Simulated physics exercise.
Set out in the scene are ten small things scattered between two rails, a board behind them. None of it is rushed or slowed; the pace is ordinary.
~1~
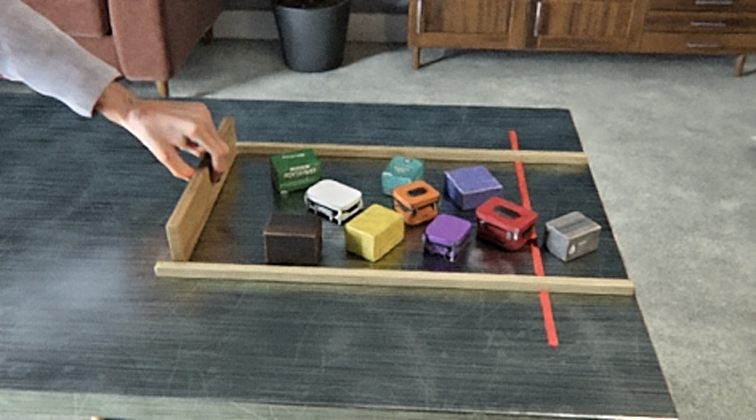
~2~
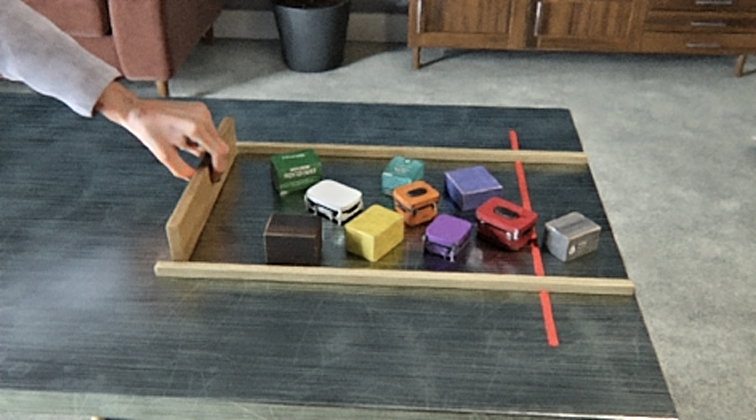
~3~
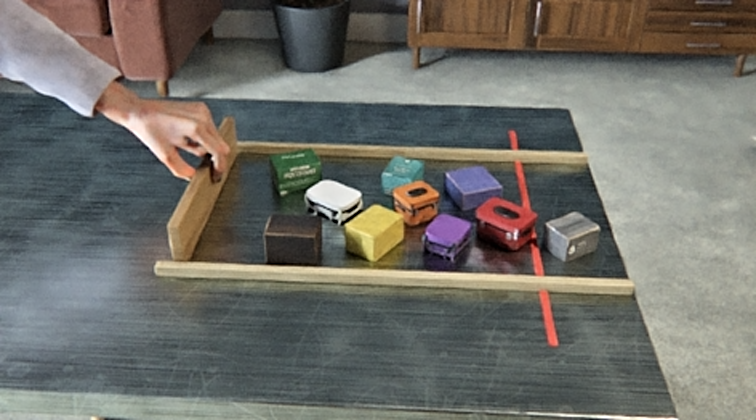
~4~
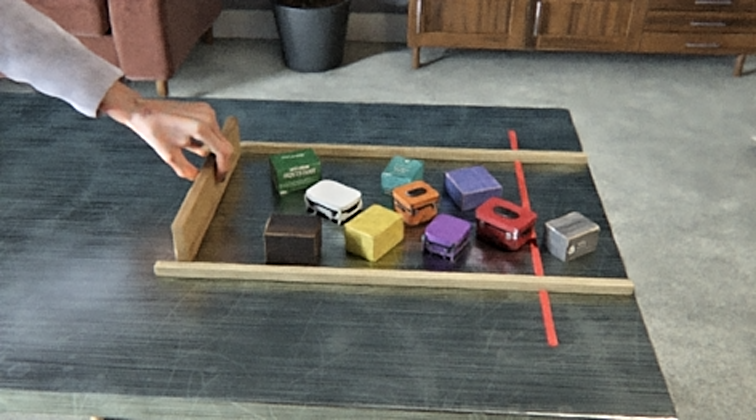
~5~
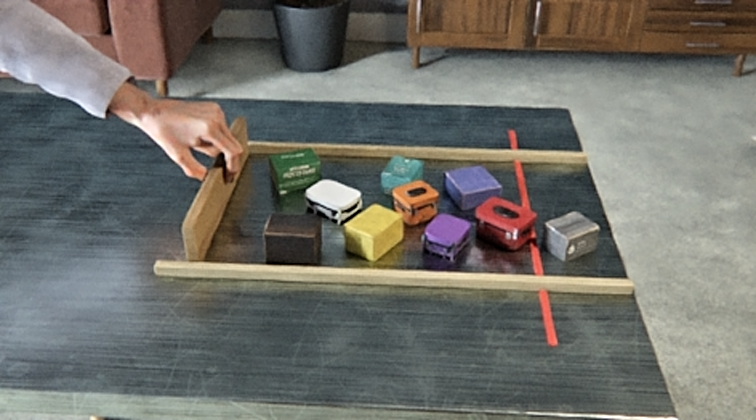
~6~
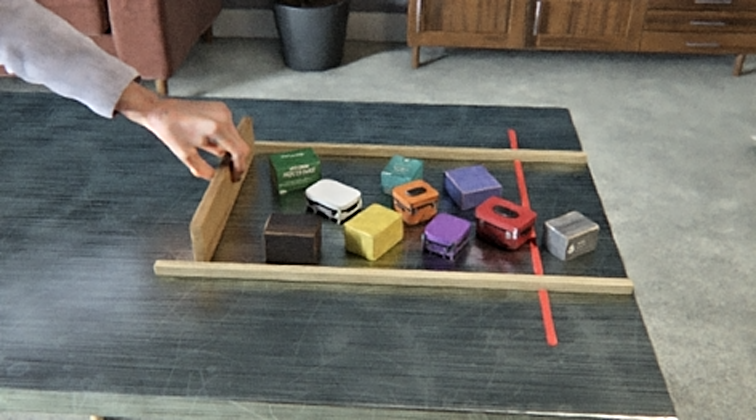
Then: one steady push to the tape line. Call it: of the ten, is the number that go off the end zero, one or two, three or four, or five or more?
Three or four go off.
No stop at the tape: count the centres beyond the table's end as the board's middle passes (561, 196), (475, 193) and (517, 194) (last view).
First 6, next 0, last 3.
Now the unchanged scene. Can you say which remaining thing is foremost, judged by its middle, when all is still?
It's the purple case that is foremost.
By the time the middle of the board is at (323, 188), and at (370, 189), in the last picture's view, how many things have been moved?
That makes 4 at the first spot and 9 at the second.
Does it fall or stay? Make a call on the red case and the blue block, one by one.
I'd say the red case doesn't stay and the blue block doesn't stay.
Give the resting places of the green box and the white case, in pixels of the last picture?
I'd say approximately (548, 180) and then (552, 203).
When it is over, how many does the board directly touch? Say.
Count: 4.
A little later, none off yet; grey box at rest near (570, 235); red case at rest near (505, 224); blue block at rest near (472, 187).
Next, none off yet; grey box at rest near (571, 236); red case shifted about its own width near (532, 216); blue block shifted about its own width near (508, 190).
Later still, none off yet; grey box shifted about its own width near (623, 245); red case shifted well along near (611, 213); blue block shifted well along near (585, 188).
When it is over, the number that fall off is three or four; down, blue block, red case and grey box.
